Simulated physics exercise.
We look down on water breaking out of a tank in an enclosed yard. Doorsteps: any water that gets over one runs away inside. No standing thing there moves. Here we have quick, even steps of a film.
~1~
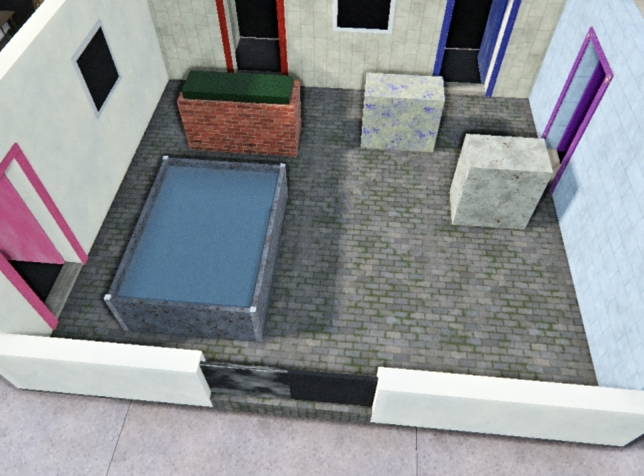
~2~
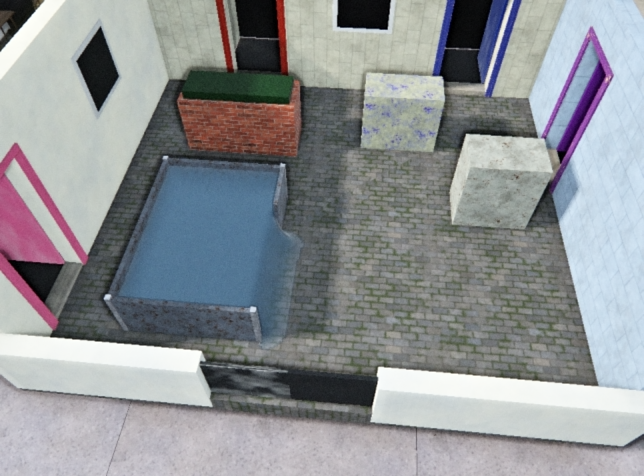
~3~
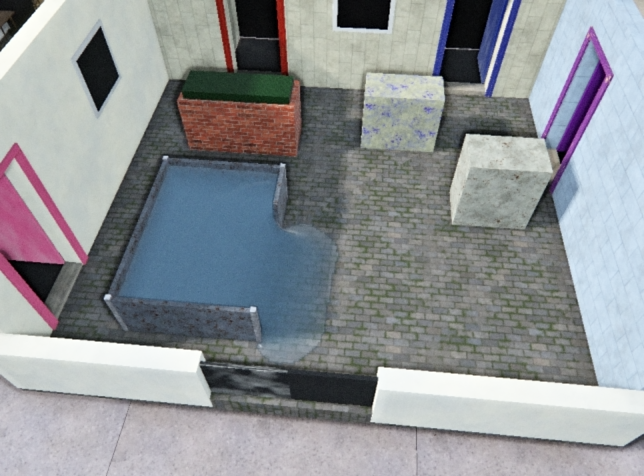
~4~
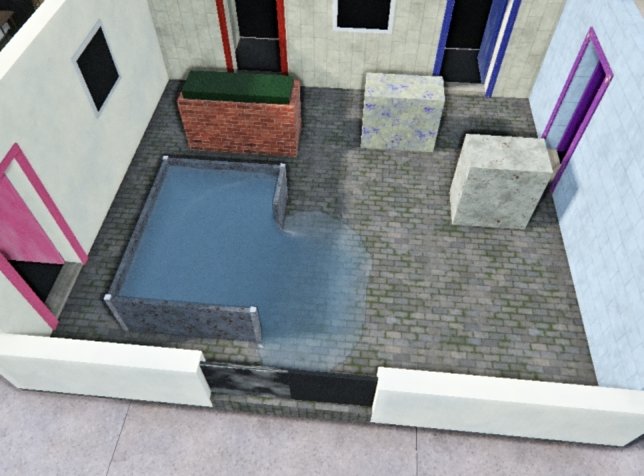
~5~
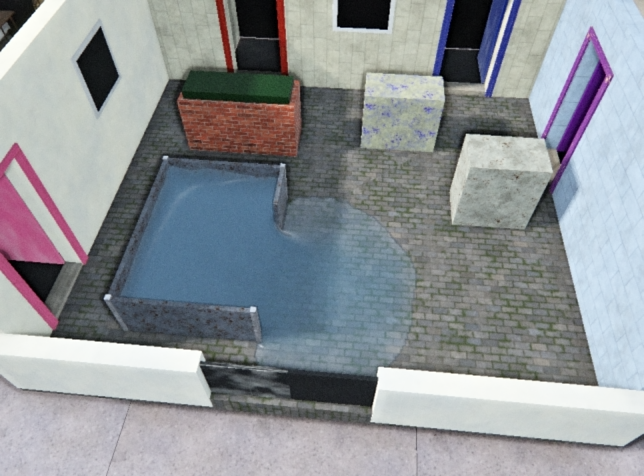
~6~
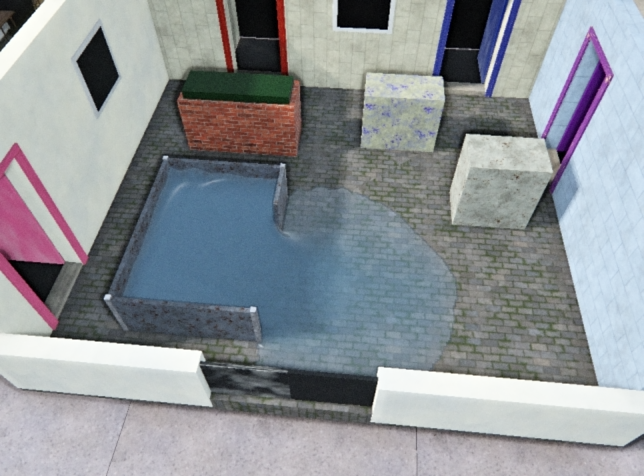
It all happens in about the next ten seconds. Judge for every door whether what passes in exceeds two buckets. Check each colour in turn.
Purple door: Exceeds two buckets; blue door: Within two buckets; pink door: Within two buckets; red door: Within two buckets.
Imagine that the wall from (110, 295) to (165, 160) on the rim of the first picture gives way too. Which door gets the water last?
That would be the purple-painted one.
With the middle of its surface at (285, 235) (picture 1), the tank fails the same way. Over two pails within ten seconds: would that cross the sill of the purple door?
As far as I can tell, purple gets swamped.
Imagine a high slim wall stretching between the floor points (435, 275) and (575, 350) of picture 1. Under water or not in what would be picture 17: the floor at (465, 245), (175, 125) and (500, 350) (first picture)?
Point by point: First submerged, second not reached, third submerged.
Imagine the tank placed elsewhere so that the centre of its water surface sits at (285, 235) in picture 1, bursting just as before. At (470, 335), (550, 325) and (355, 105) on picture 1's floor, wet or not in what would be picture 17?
As listed: Reached, reached, untouched.
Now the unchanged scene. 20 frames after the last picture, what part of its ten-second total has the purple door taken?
The figure is near 0 per cent.
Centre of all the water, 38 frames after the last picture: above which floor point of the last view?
Centre: Close to (389, 248).
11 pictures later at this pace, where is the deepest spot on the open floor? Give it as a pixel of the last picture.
At about (595, 398).
A moment on, water covers 35 % of the floor; the purple door not reached, the blue door not reached, the pink door not reached, the red door not reached.
Next, water covers 40 % of the floor; the purple door not reached, the blue door not reached, the pink door not reached, the red door not reached.
Then, water covers 55 % of the floor; the purple door wet at the sill, nothing in, the blue door wet at the sill, nothing in, the pink door not reached, the red door not reached.
Later, water covers 80 % of the floor; the purple door over two buckets in, the blue door under two buckets in, the pink door wet at the sill, nothing in, the red door not reached.
In the end, water covers 100 % of the floor; the purple door over two buckets in, the blue door under two buckets in, the pink door under two buckets in, the red door wet at the sill, nothing in.
